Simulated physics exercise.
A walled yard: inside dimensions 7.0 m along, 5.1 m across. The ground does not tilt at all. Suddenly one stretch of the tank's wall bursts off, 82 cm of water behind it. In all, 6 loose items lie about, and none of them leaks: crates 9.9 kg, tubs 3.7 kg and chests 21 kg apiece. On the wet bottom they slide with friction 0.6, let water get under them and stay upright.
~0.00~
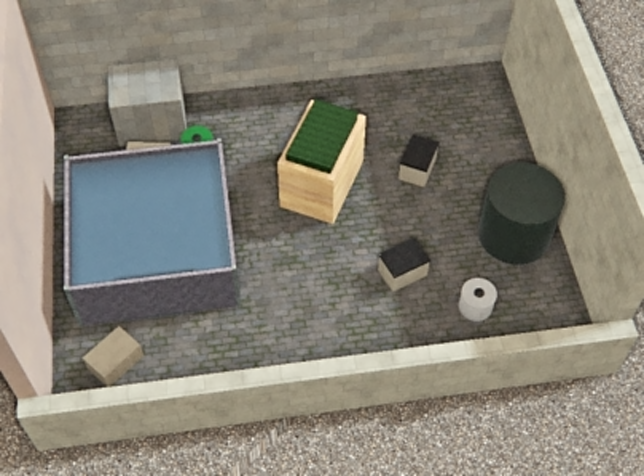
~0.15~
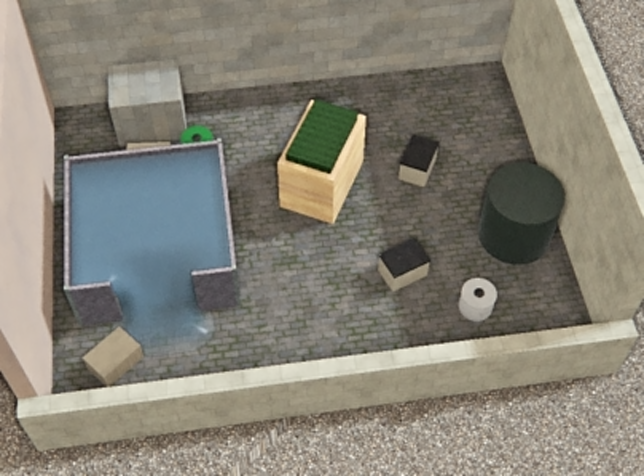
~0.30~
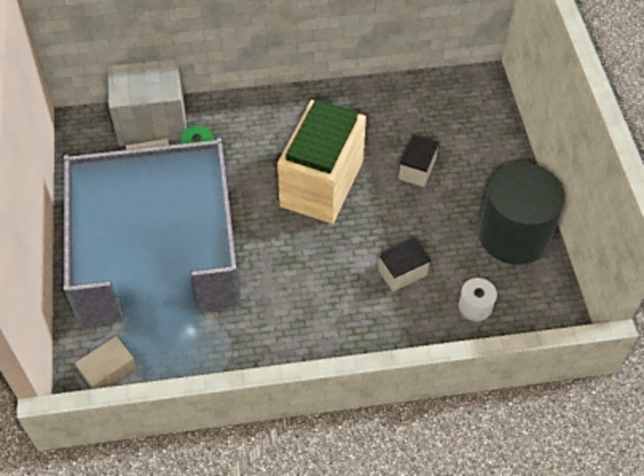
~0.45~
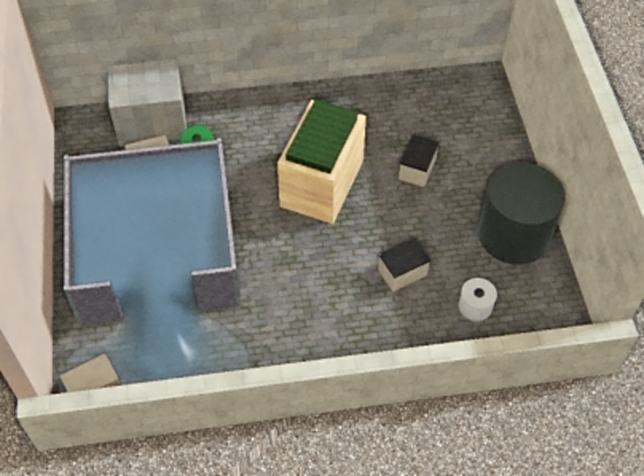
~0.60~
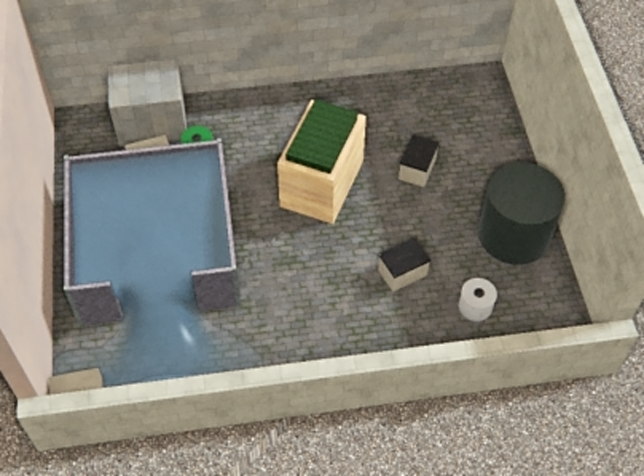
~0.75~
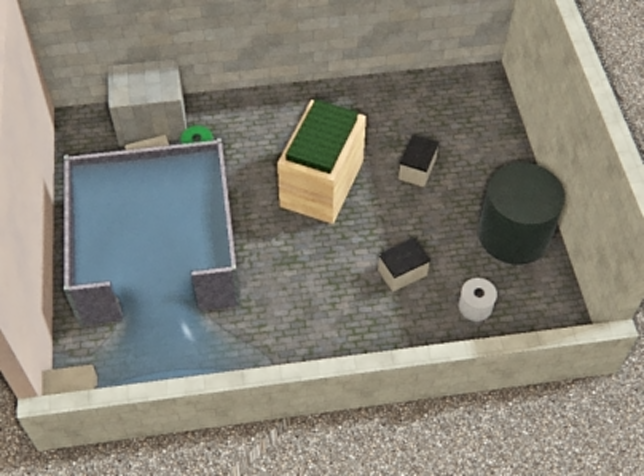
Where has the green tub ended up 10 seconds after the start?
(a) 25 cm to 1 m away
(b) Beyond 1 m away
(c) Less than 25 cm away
(a) 25 cm to 1 m away.
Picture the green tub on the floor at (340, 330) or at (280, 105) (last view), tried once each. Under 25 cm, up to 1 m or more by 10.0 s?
In that order: It gets carried off; it travels far.
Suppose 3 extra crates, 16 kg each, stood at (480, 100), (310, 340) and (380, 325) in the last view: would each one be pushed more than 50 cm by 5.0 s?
In sequence: Stays within; goes beyond; goes beyond.
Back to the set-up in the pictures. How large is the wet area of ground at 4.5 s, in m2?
I'd estimate close to 29 m2.
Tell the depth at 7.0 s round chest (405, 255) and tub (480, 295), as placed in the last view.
First about 8 cm, second about 15 cm.
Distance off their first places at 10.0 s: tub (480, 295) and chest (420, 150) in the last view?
The first ends 140 cm from its start, the second 120 cm.
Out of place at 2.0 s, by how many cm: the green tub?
It has shifted about 0 cm.
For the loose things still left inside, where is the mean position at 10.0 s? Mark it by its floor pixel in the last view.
Mean position approx. (337, 178).
After 2.0 s the green tub is near (197, 138), 0.0 m from its start, aground; 2 afloat.
After 4.5 s the green tub is near (197, 138), 0.0 m from its start, aground; 2 afloat.
After 7.0 s the green tub is near (209, 116), 0.4 m from its start, aground; 2 afloat.
After 10.0 s the green tub is near (204, 102), 0.6 m from its start, afloat; 6 afloat.
